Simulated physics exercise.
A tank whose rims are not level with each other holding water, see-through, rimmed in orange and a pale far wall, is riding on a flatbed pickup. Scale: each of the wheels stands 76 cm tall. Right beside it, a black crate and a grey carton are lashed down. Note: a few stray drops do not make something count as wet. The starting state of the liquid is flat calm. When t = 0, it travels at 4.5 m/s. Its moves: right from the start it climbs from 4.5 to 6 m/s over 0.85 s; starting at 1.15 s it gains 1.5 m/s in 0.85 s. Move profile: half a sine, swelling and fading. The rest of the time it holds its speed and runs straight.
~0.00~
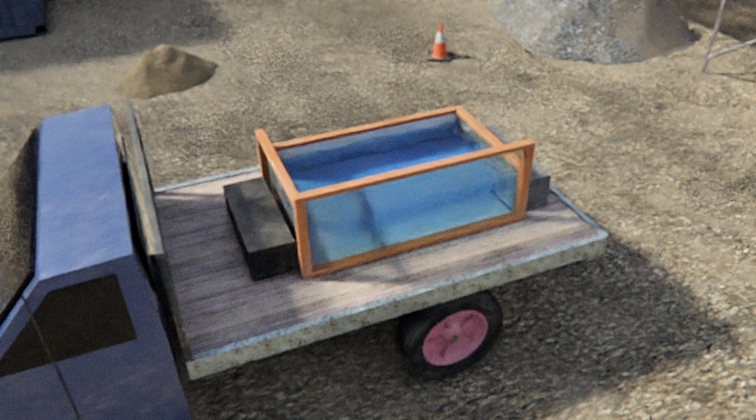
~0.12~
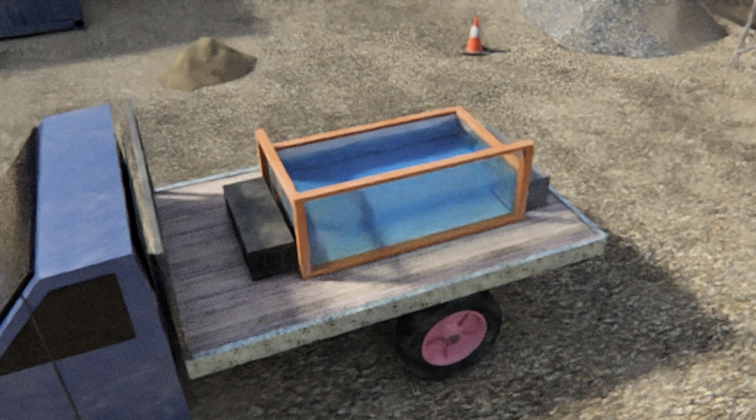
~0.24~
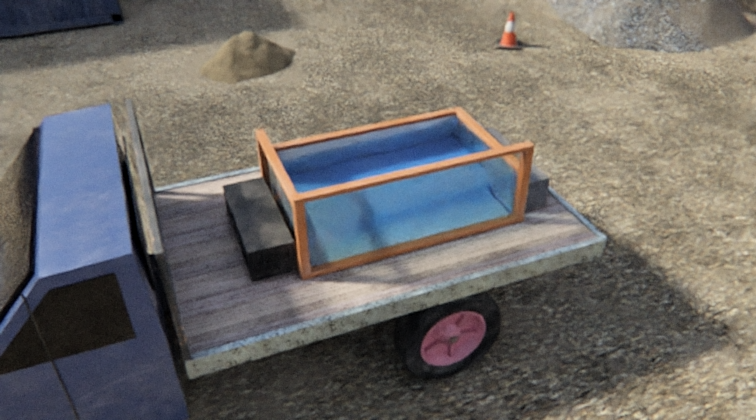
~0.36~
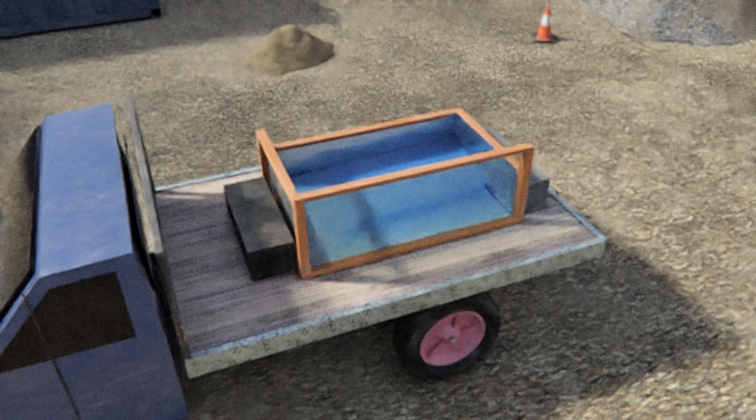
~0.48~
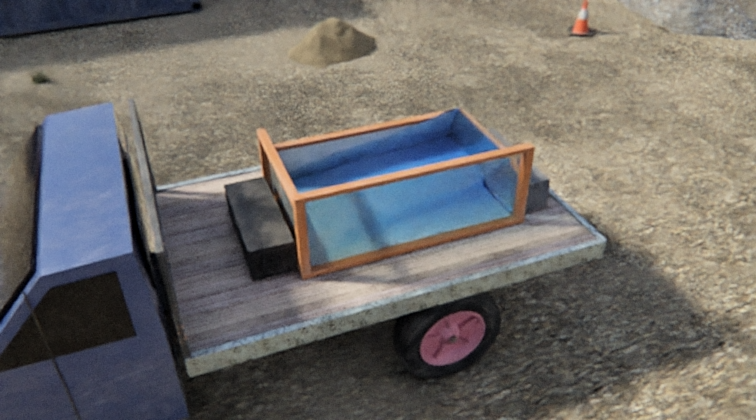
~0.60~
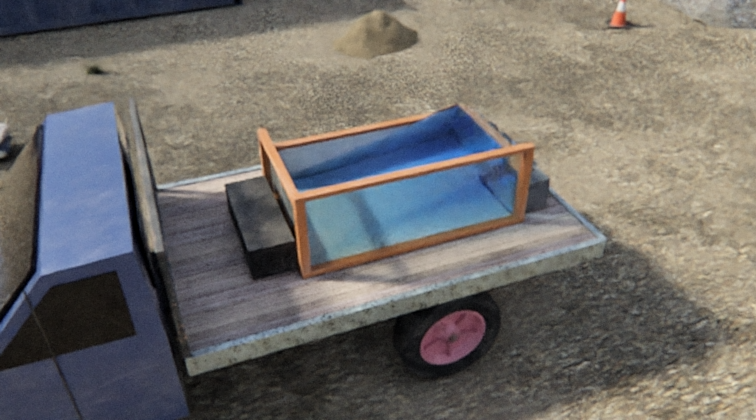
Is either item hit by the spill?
The black crate is missed; the grey carton is struck.
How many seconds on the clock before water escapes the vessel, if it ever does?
Around 0.8 s.
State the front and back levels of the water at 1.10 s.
The front stands at 10 cm and the back at 48 cm.
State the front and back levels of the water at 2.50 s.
At the front the surface is at 18 cm, while at the back it is at 32 cm.
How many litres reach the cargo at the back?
I'd guess close to 34 litres land there.
By 1.10 s front 9 cm, middle 27 cm, back 47 cm above the floor; the loss stands at 8 per cent, over the back.
By 1.80 s front 30 cm, middle 22 cm, back 35 cm above the floor; the loss stands at 11 per cent, over the back.
By 2.50 s front 17 cm, middle 29 cm, back 31 cm above the floor; the loss stands at 11 per cent, over the back.
By 4.99 s the loss stands at 11 per cent, over the back; the black crate has caught nothing and the grey carton 34 litres.
